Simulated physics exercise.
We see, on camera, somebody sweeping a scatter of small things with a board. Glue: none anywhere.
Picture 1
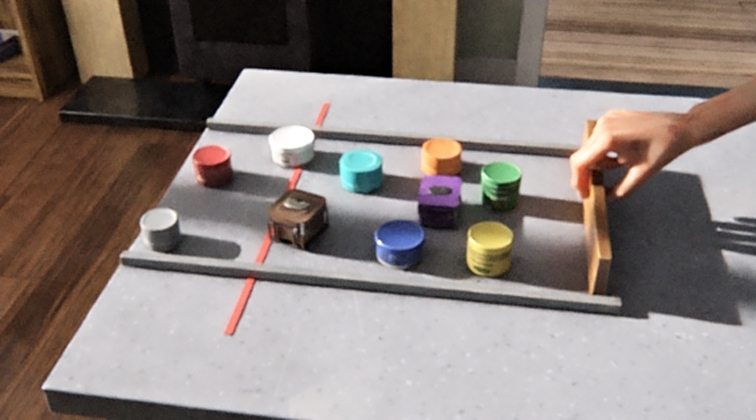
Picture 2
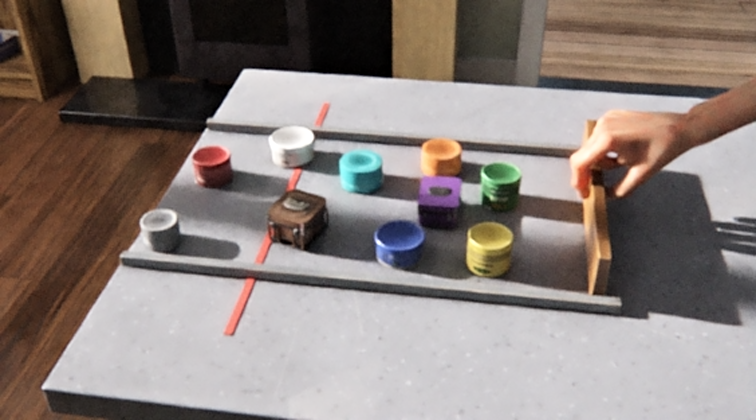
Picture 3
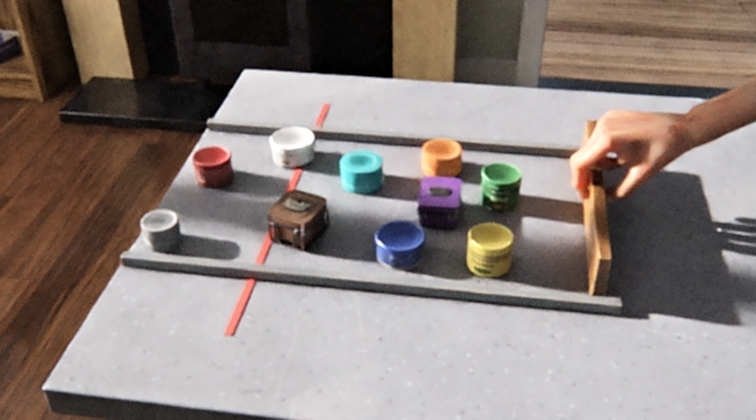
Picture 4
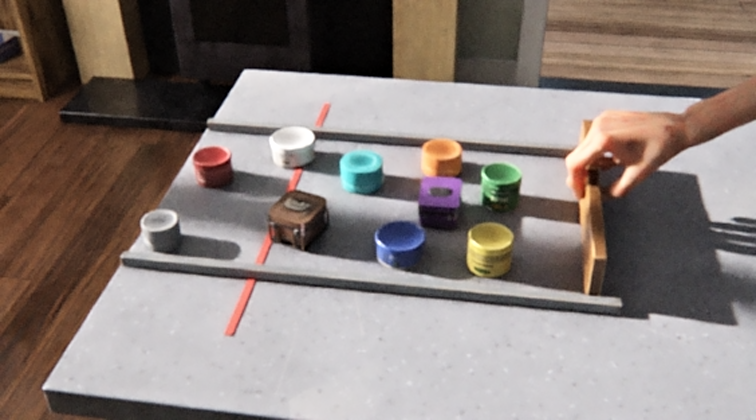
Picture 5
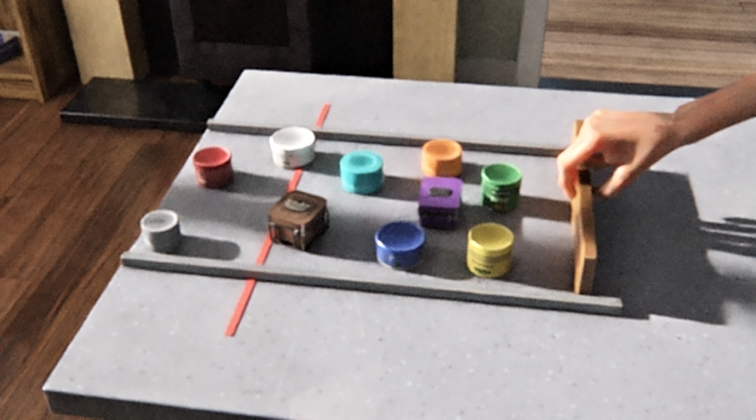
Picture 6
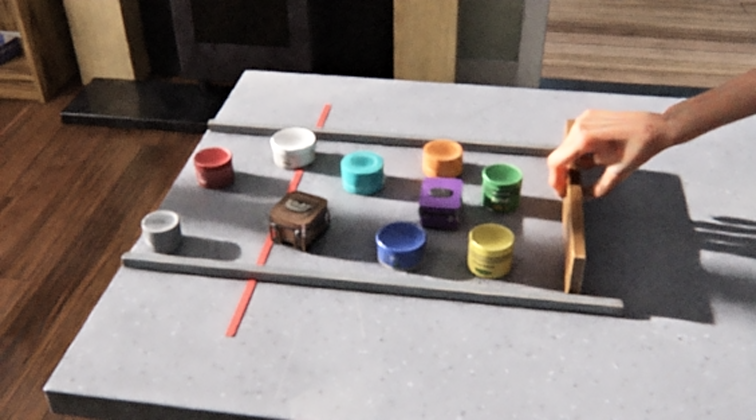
On a grey tabletop, small colourful tubs, lids and two little cases sit scattered between two rails, some beyond a strip of red tape. A hand at the right holds an upright wooden board, still at first, then slides it slightly left towards the yellow and green tubs, while the scattered things stay put.
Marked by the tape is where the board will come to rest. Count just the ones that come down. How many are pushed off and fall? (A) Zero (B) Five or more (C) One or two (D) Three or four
Option A: Zero.
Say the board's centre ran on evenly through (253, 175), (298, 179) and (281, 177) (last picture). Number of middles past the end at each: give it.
Going through the three places, I get 1, 0 and 0.
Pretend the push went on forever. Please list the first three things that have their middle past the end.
Order, earliest first: Grey lid, brown case, red tub.
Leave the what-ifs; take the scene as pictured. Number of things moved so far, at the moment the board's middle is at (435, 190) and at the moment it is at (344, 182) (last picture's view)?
Moved so far: 5, then 8.
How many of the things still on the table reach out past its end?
Count: 0.
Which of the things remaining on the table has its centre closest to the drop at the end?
It's the grey lid that is foremost.
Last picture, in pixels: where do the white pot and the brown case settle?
Result: One at about (255, 137), the other at about (202, 201).
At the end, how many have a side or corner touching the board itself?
4.
Soon after, none off yet; grey lid at rest near (163, 232); red tub at rest near (214, 168); white pot at rest near (294, 149).
In the end, the number that fall off is zero.
